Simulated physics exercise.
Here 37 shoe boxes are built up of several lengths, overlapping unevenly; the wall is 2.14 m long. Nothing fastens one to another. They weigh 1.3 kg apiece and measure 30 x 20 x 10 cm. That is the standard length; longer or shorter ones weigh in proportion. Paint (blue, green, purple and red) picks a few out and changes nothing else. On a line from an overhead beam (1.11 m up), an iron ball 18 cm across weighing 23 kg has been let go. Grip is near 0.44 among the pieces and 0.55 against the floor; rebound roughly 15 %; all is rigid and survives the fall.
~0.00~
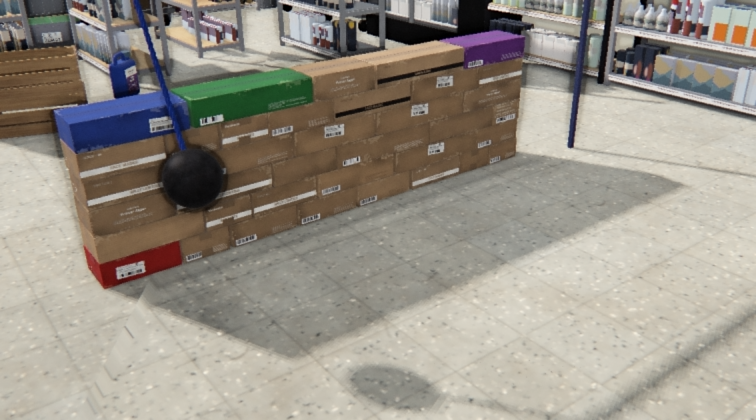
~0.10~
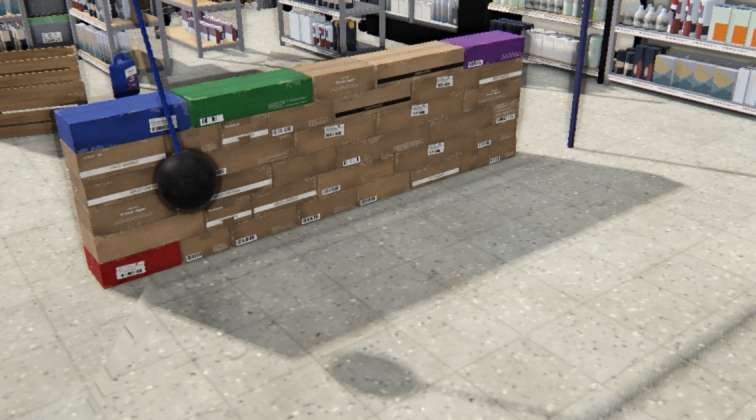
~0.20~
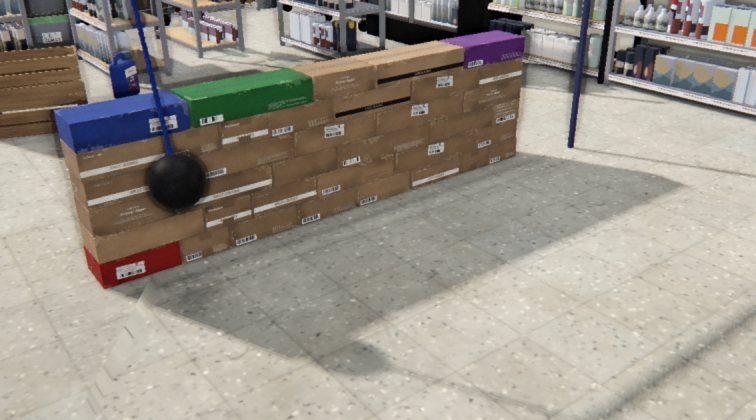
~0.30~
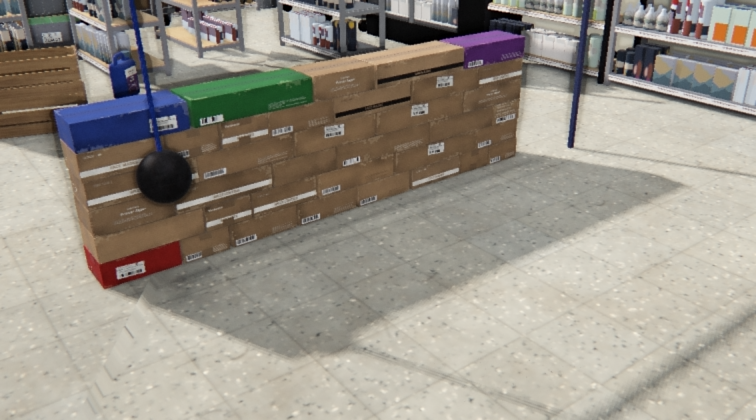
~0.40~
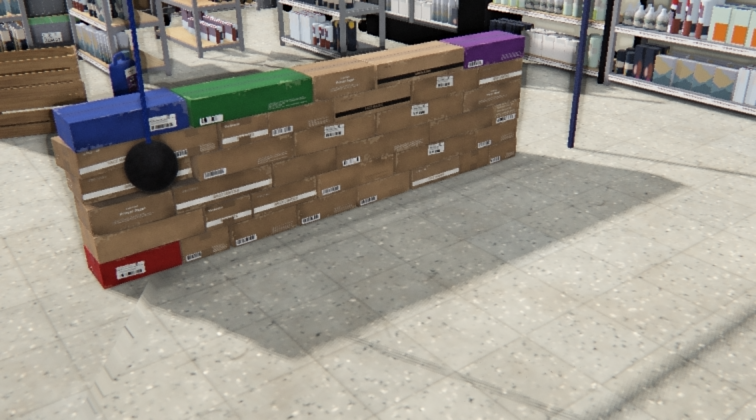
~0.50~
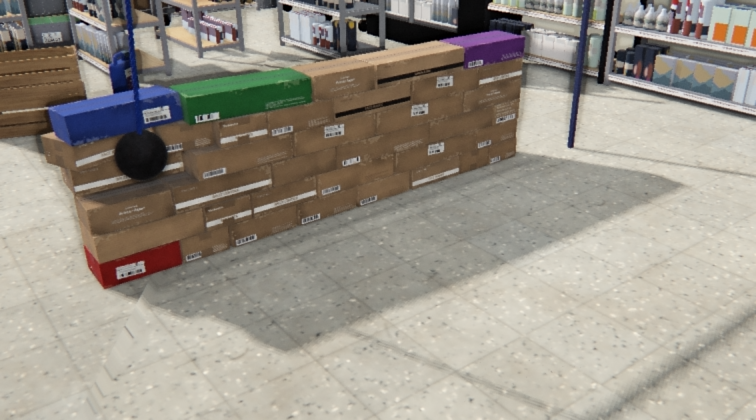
In a store aisle, a dark ball on a blue line swings left into a cardboard box wall, nudging boxes beside the blue one.
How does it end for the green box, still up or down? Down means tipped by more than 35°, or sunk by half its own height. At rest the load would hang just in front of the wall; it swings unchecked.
In the end the green box comes down.
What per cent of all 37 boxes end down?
Roughly 15 per cent of them.
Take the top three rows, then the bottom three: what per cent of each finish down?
Top 30, bottom 0 per cent.
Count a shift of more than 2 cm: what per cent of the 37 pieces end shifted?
It is 15 per cent.
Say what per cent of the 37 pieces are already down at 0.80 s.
10 per cent by then.
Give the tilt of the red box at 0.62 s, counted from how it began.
Some 0°.
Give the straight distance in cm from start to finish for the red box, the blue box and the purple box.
About: Red 0, blue 90, purple 0.
By 0.62 s, line 19° past plumb; none of the 37 boxes down, 5 disturbed; green box moved 50 mm; blue box tilted 10°.
By 0.80 s, line 21° past plumb; 3 of the 37 boxes down; green box tilted 5°; blue box tilted 27°, 9 cm lower.
By 1.10 s, line 5° past plumb; 4 of the 37 boxes down; green box tilted 29°; blue box tilted 9°, 41 cm lower.
By 1.50 s, line 20° before plumb; 5 of the 37 boxes down; green box tilted 64°, 39 cm lower; blue box tilted 56°, 47 cm lower.
When it is over (2.7 s), line 10° past plumb; 5 of the 37 boxes down; green box on its side; blue box tilted 40°, 47 cm lower; purple box unmoved. In pixels of the last frame, middles, green box near (248, 173), blue box near (77, 178).
